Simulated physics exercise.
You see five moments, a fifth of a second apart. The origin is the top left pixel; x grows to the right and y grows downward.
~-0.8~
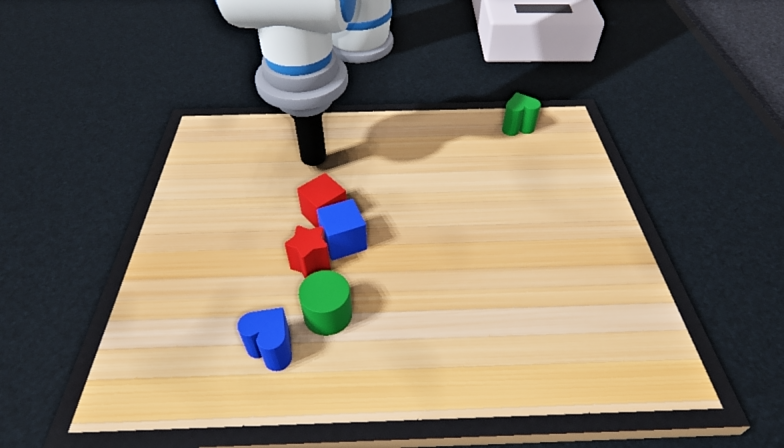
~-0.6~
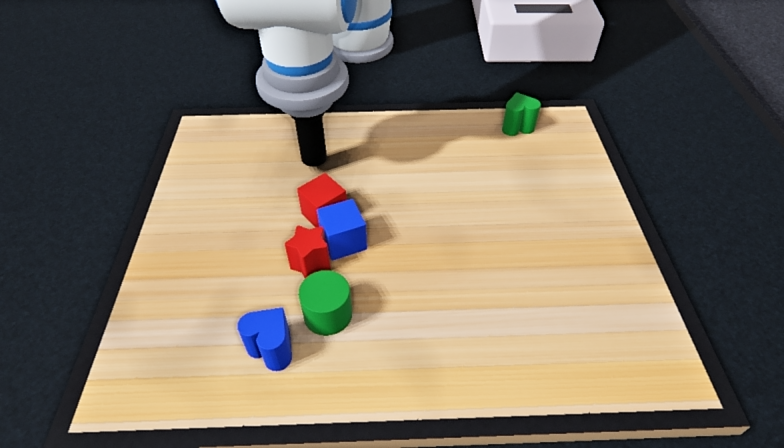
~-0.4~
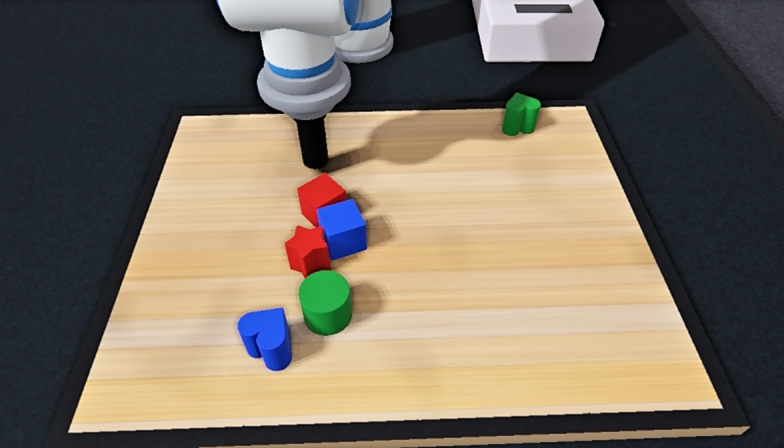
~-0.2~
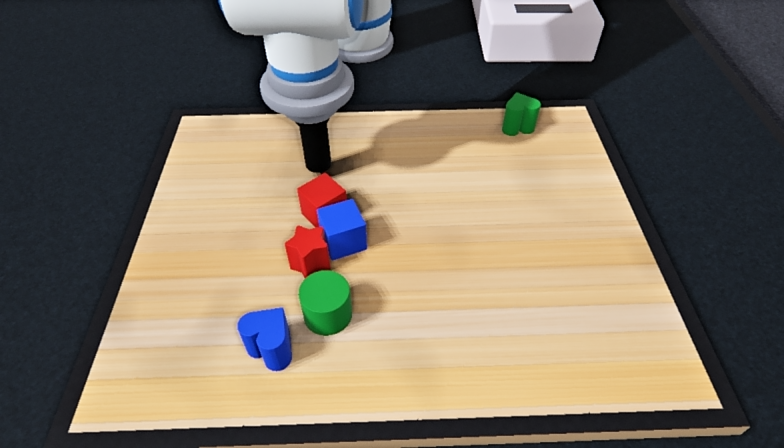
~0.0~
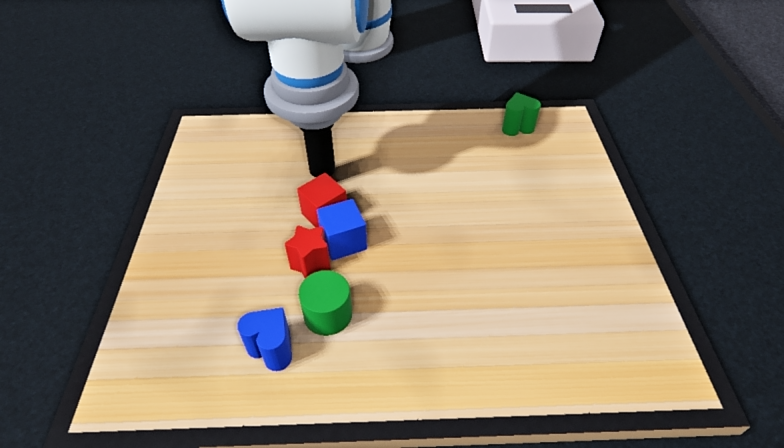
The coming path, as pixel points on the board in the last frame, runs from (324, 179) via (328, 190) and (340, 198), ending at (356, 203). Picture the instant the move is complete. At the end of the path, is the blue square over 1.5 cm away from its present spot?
Answer: Yes.
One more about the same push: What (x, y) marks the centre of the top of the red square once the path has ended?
It ends at (334, 199).
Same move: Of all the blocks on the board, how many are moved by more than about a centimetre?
By the end, two blocks will have moved.
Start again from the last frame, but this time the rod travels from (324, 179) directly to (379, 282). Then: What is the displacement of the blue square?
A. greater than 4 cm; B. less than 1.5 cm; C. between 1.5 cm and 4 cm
My answer is option A.
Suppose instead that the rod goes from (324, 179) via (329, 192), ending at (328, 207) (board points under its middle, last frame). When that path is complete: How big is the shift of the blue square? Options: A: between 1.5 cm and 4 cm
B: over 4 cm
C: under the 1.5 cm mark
Answer: A.
What follows on the original path. Halfway along, rod (333, 187); red square (321, 196), turned 15° clockwise; blue square (341, 219).
At the end, rod (356, 195); red square (334, 199), turned 50° clockwise; blue square (344, 230).
